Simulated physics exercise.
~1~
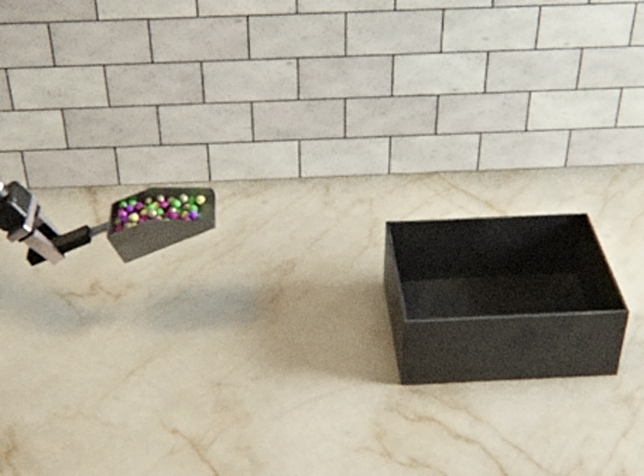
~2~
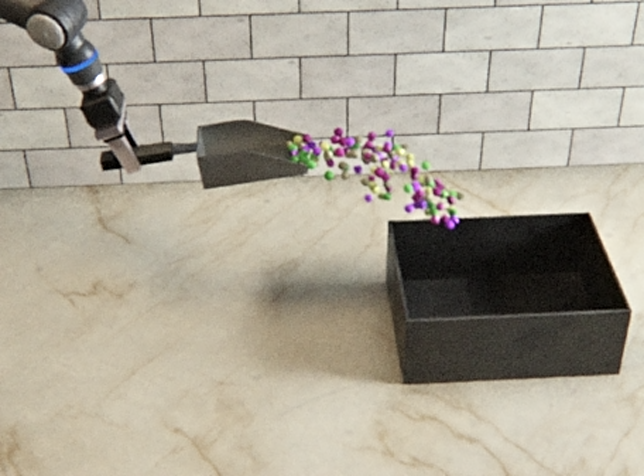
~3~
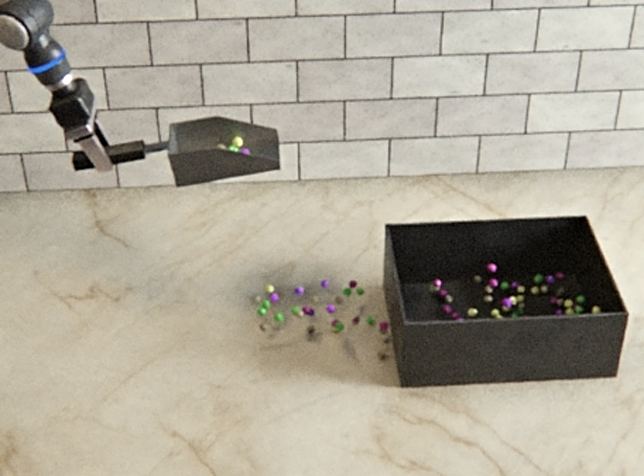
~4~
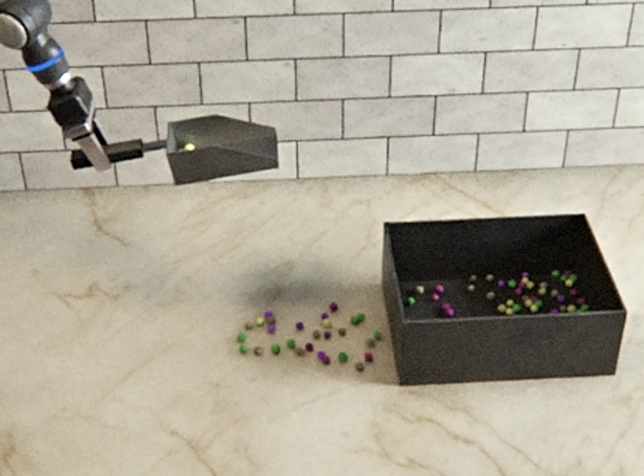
A pale marbled counter stands before a white brick-tiled wall, seen from slightly above by a gently swaying camera. At the left, a robot gripper holds a dark grey scoop heaped with small round sweets in green, purple and yellow, while an open black box sits at the right. The arm swings the scoop right and upward, and the sweets fly off its front edge in a stream towards the box. The scoop then draws back left as many land inside and others scatter on the counter. Finally, most lie in the box, with some strewn beside it and a few left in the scoop.
